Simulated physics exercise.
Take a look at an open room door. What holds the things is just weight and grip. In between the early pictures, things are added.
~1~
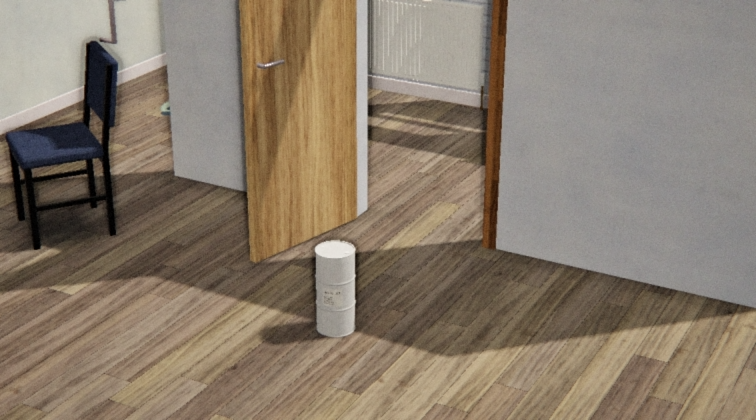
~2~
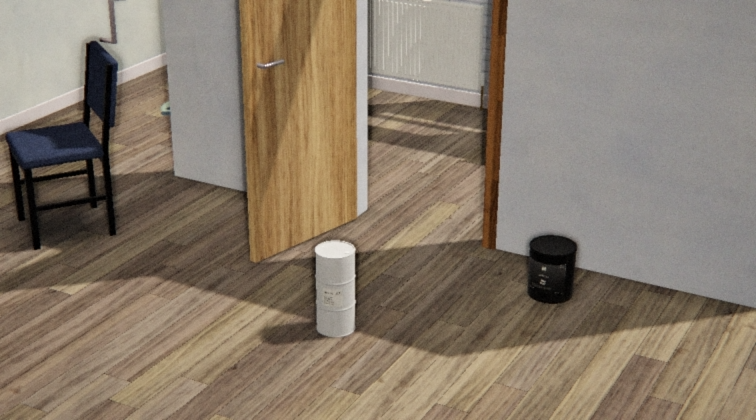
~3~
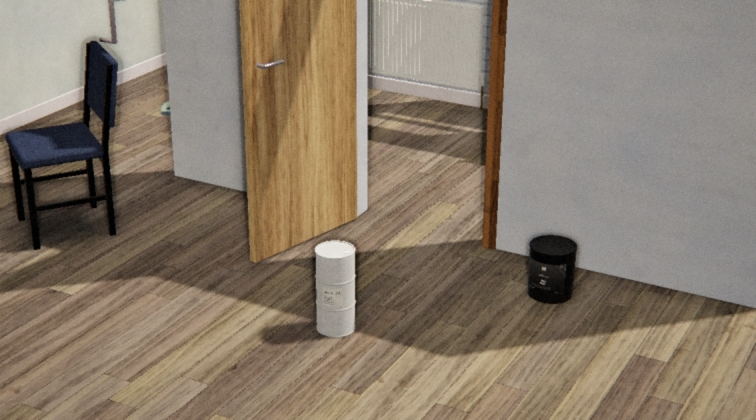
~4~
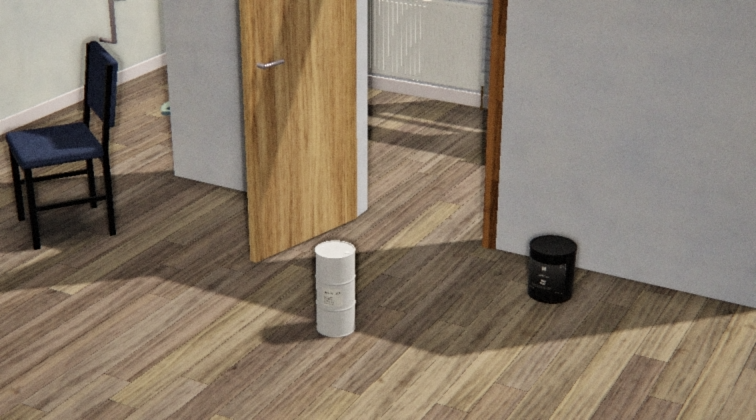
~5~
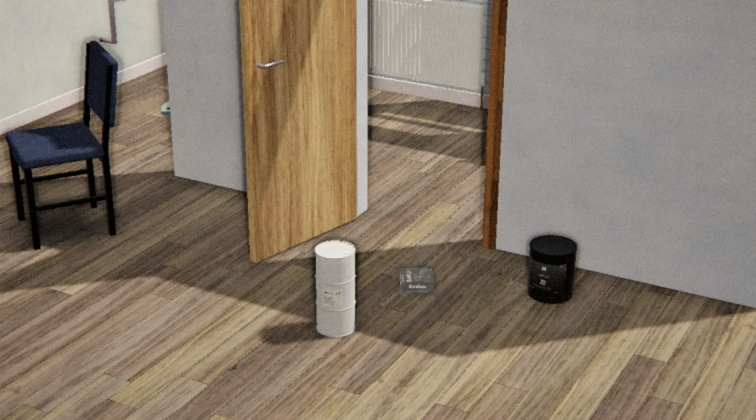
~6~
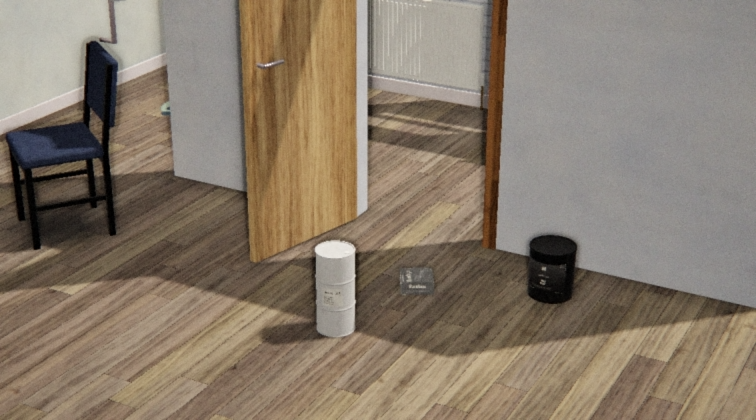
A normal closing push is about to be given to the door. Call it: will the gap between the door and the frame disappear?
Yes, the gap disappears.
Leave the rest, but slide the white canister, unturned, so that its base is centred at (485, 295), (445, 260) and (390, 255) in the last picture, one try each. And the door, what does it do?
Try 1 - swings fully home; try 2 - gets caught; try 3 - swings fully home.
Then, 0.90 s past the last view, door at 67°.
Then, 1.40 s past the last view, door at 28°.
Finally, door at 0°; all 3 still in place. Final places as the last picture's camera would see them, grey box near (417, 281).
